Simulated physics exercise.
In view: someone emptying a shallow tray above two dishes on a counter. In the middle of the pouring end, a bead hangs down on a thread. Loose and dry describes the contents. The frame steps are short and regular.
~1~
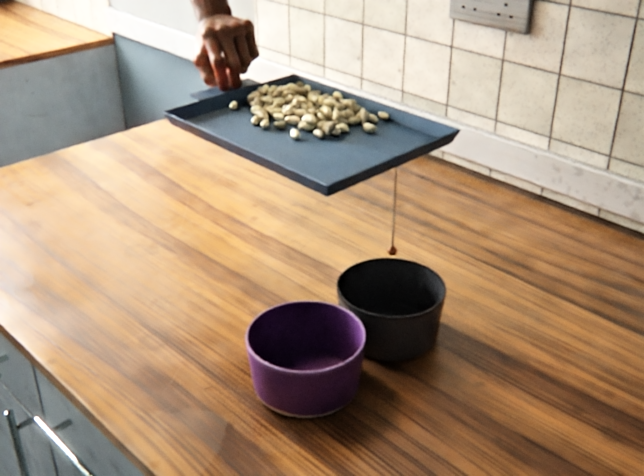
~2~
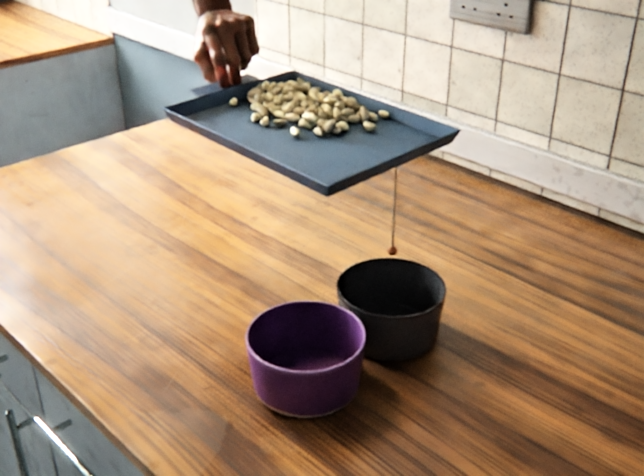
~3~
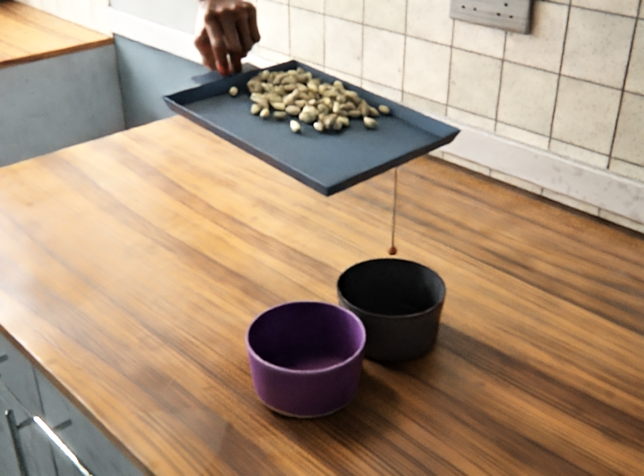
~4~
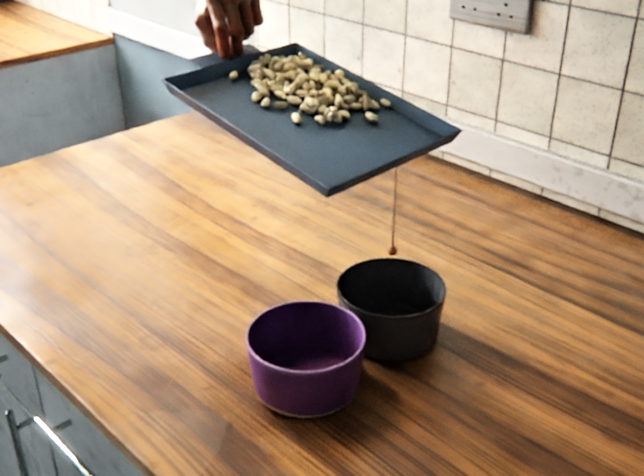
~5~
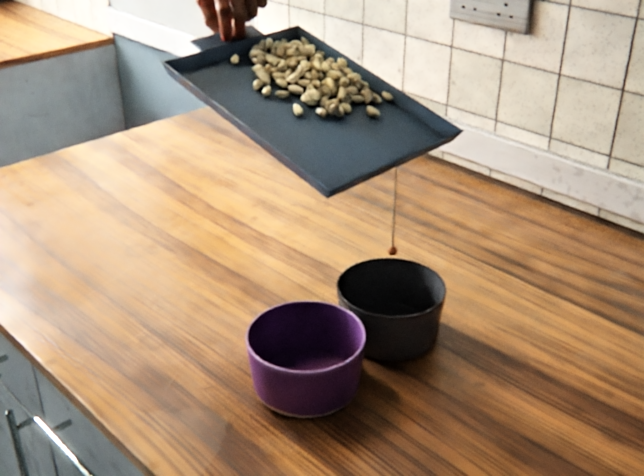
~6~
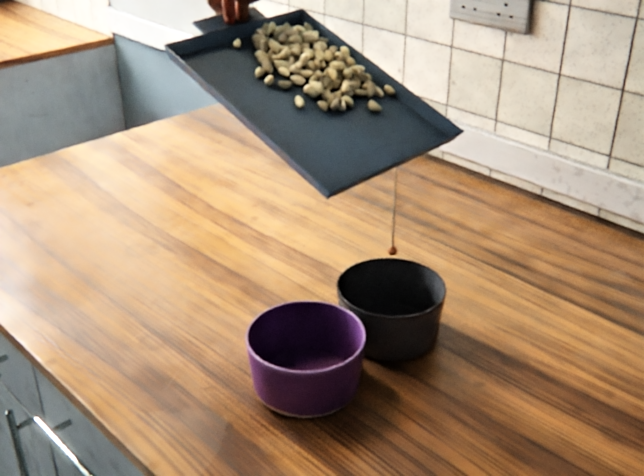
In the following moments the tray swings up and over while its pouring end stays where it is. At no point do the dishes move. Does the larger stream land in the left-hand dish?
Pretty sure the heavier pile builds up on the right there.
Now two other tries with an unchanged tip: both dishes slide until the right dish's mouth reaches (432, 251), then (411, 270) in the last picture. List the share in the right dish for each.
Respectively 20 percent and 30 percent.
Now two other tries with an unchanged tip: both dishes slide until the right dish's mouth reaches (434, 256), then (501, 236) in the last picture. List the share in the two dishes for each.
Near 50 % and 50 %.
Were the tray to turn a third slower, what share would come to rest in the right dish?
I'd put it near 50 per cent.
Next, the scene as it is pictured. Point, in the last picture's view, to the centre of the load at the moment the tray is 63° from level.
Somewhere near pixel (418, 160).
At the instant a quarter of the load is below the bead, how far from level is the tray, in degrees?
About 70°.
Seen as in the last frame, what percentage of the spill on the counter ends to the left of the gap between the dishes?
Roughly 0 percent.
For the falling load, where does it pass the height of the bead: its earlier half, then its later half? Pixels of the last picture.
(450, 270), then (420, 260).
Soon after the last picture, tray tipped steeply; about two thirds on the tray; about a third in the air.
A little later, tray tipped past a quarter turn; a small part in the left dish; about a quarter in the right dish; about two thirds outside both; a small part in the air.
Later still, tray tipped past a quarter turn; a small part in the left dish; about a third in the right dish; about two thirds outside both.
At rest, tray tipped past a quarter turn; a small part in the left dish; about a third in the right dish; about two thirds outside both.
